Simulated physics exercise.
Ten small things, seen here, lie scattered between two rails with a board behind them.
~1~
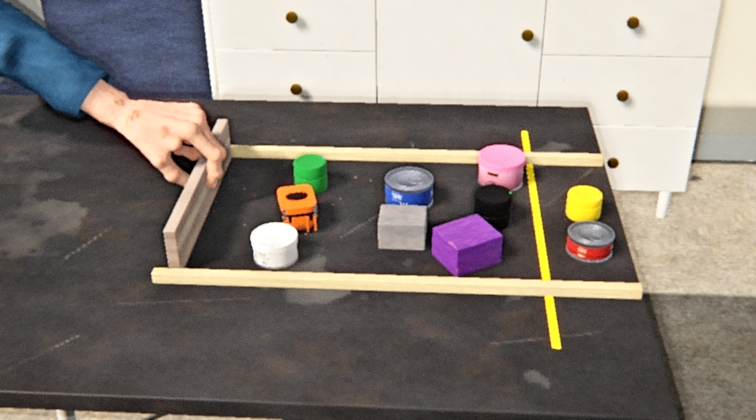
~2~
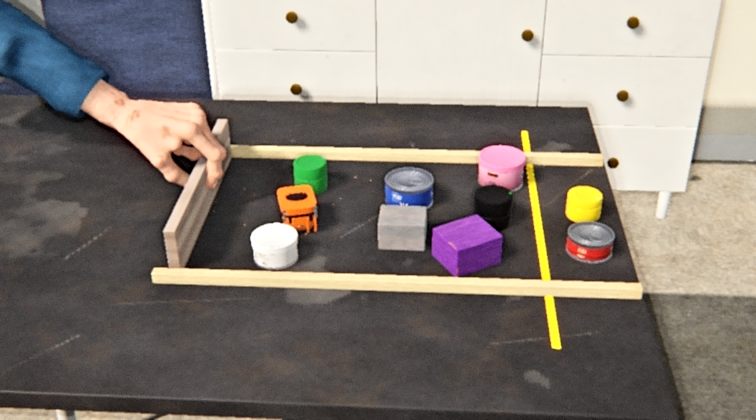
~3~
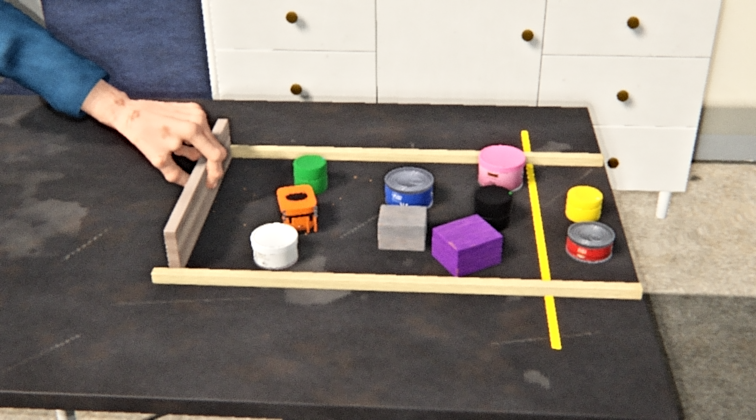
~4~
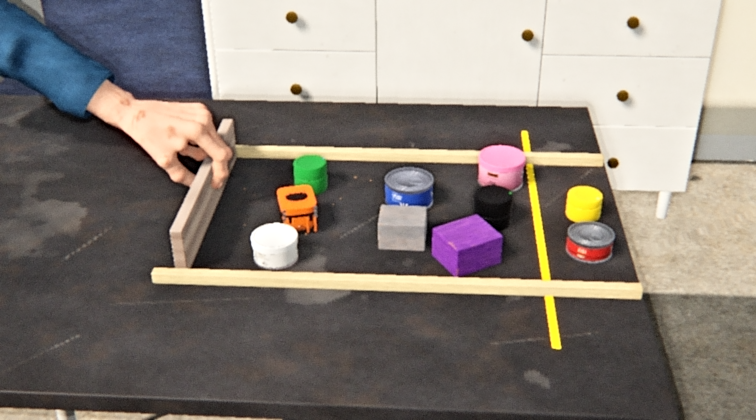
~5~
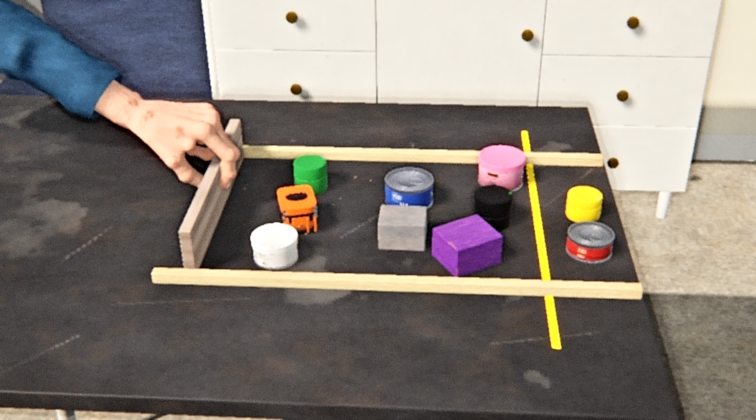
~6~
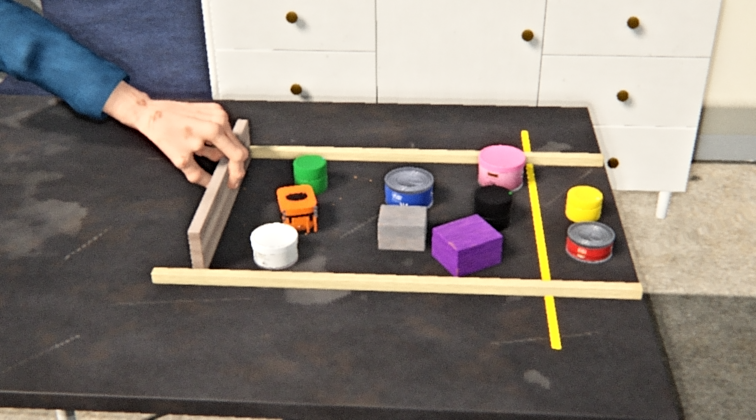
On a dark tabletop, a hand slides a wooden board slightly right between two rails, toward scattered small tins, lids and blocks.
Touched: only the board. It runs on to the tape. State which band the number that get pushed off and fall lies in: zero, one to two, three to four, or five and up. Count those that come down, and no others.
The band is one to two.
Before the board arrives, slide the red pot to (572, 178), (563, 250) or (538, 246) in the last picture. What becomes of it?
Place by place, it goes down, goes down, goes down.
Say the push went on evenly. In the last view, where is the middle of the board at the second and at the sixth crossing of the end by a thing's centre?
The middle is at about (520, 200), later at about (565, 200).
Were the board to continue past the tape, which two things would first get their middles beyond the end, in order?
Those two would be the red pot followed by the yellow lid.
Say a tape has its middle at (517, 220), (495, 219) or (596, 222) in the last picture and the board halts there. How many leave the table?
Tallies in the order asked: 1, 0, 6.
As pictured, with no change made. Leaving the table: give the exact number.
A count of exactly 2.
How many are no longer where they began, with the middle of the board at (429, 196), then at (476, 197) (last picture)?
Respectively 7 and 9.
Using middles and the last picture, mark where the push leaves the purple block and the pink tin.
First at (617, 251); second at (585, 168).
Soon after, none off yet; yellow lid at rest near (584, 205); red pot at rest near (590, 242); pink tin at rest near (501, 170).
At rest, the number that fall off is one or two; fallen, red pot and yellow lid.
